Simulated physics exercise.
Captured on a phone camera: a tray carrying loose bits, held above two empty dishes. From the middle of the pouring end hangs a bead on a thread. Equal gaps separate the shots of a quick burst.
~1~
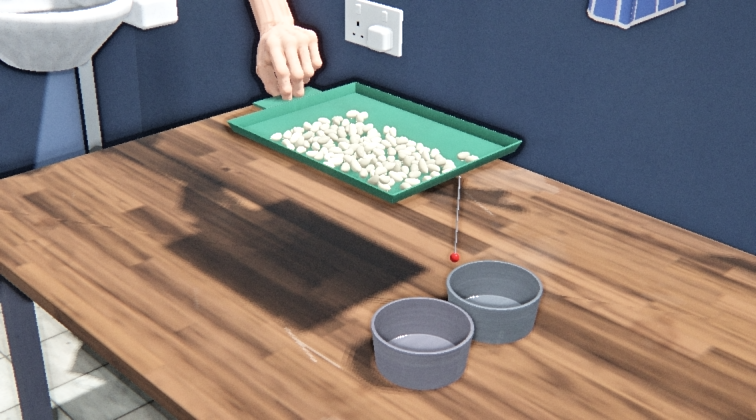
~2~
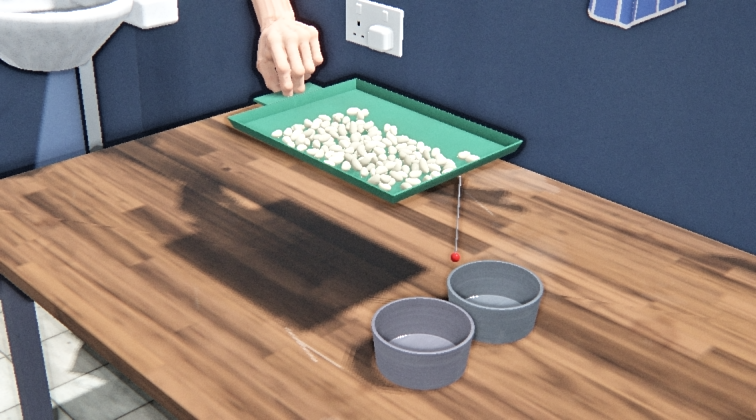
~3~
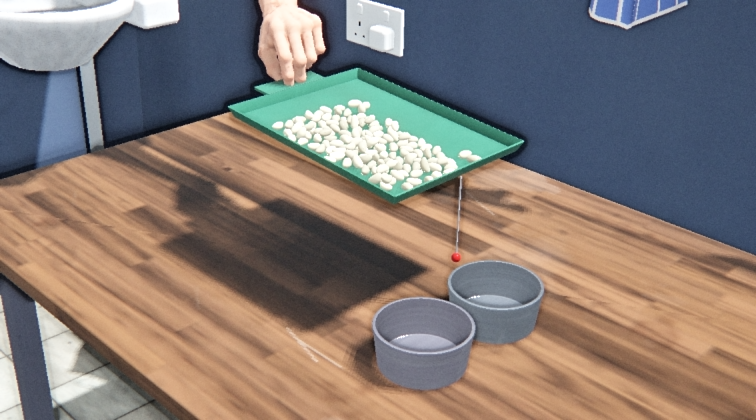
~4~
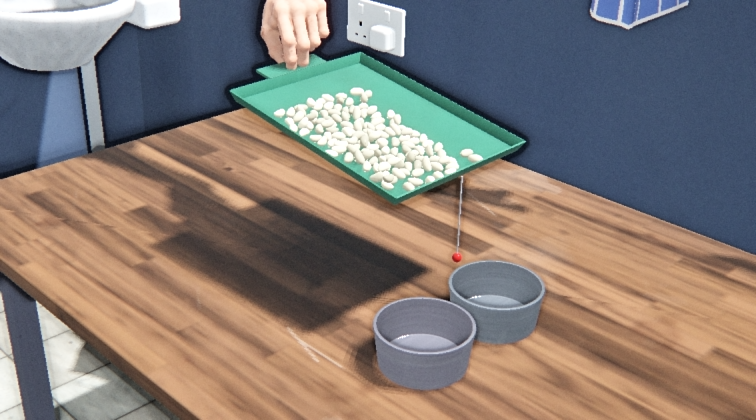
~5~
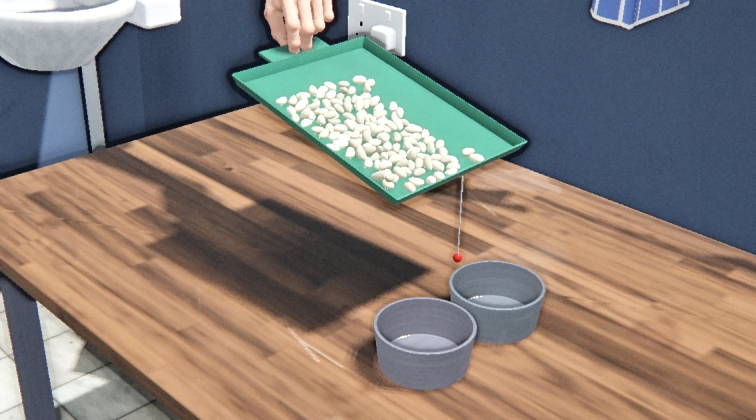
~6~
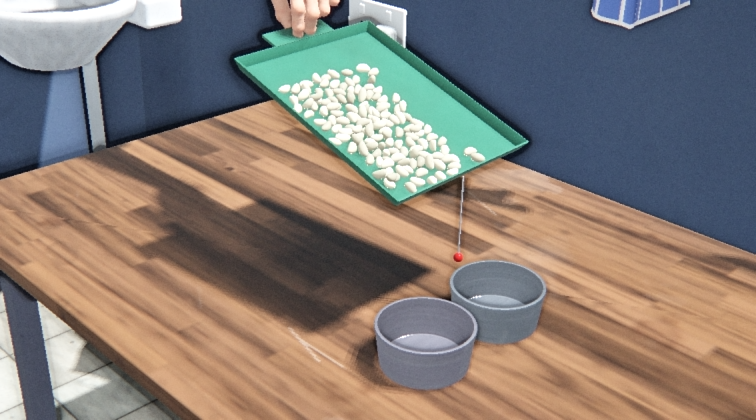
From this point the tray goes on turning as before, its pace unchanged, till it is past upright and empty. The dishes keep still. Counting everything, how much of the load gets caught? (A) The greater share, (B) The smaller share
A, the greater share.
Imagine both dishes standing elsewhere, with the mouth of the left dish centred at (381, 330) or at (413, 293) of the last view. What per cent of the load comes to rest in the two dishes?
Trial 1: 60 percent; trial 2: 30 percent.
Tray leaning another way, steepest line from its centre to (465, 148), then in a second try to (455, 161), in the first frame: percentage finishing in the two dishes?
I'd put it at some 20 % and then some 50 %.
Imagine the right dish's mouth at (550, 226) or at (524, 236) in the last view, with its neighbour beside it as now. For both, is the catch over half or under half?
Try 1: A lesser share; try 2: A lesser share.
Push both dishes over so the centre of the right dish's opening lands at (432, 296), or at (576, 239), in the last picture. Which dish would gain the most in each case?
The right-hand one the first time, the left-hand one the second.
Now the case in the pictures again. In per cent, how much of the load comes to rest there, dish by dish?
The left dish ends with 40 per cent of the load and the right dish with 40 per cent.
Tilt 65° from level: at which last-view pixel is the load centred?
(438, 163).
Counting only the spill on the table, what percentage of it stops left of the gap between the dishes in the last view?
I make it about 30 percent or so.
Soon after the last picture, tray tipped steeply; most on the tray; a stray few in the right dish; a small part in the air.
A little later, tray tipped past a quarter turn; about a third in the left dish; about half in the right dish; a small part outside both; a stray few in the air.
Later still, tray tipped past a quarter turn; about a third in the left dish; about half in the right dish; about a quarter outside both.
At rest, tray tipped past a quarter turn; about a third in the left dish; about half in the right dish; about a quarter outside both.
